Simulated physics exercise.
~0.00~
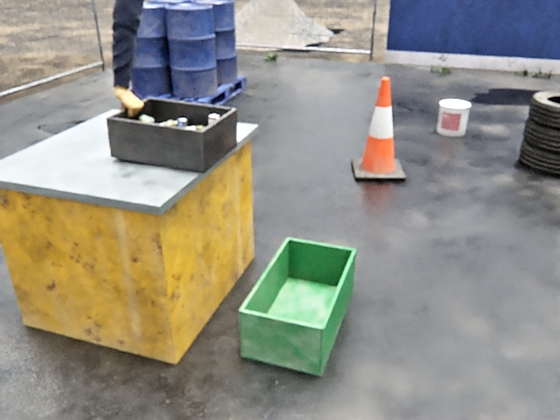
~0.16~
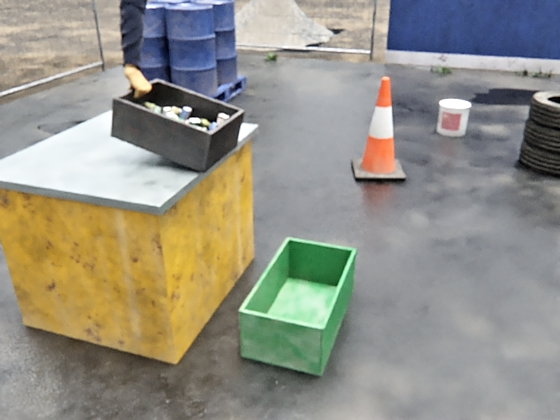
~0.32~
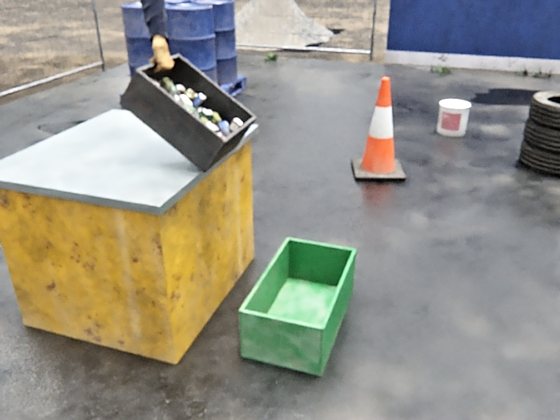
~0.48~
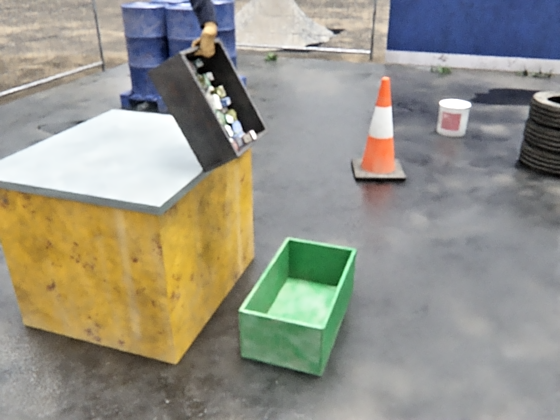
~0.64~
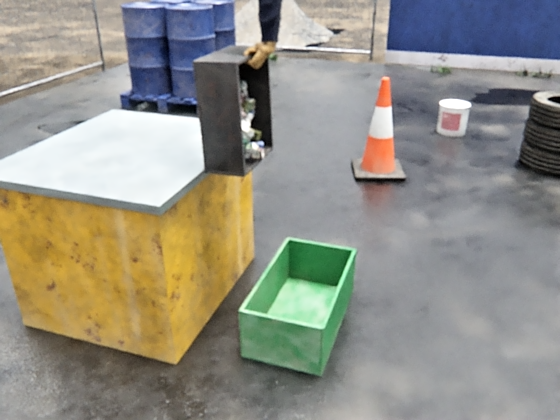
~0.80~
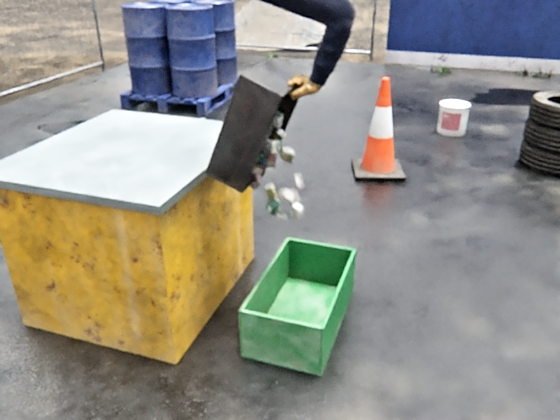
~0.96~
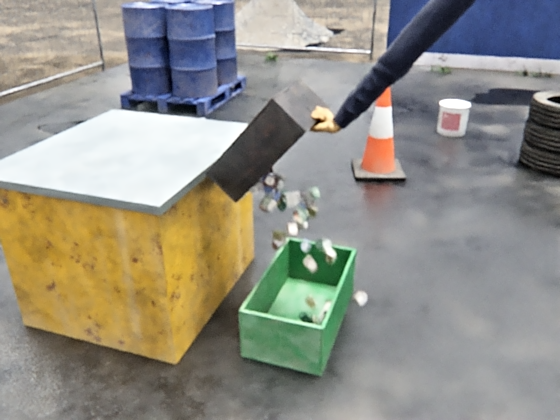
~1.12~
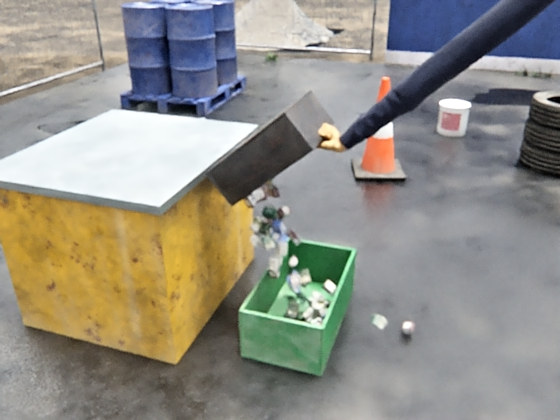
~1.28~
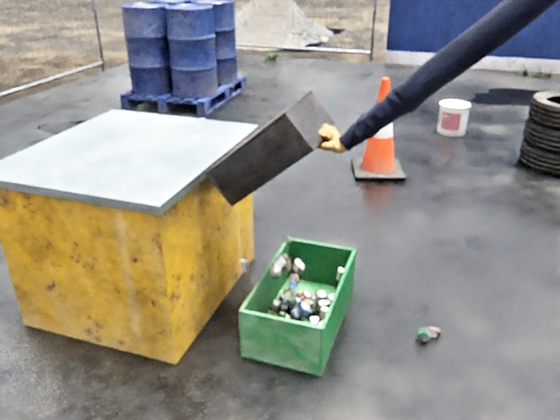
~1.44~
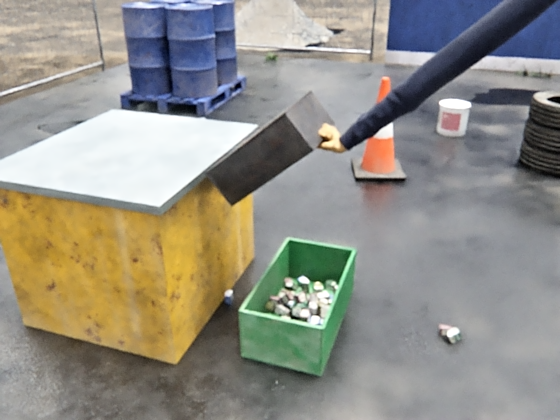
A black crate full of small cartons was lifted and tipped to the right off a yellow bench by a gloved hand, spilling its load downward. Most landed in the green trough below, while a few ended up on the ground on either side.
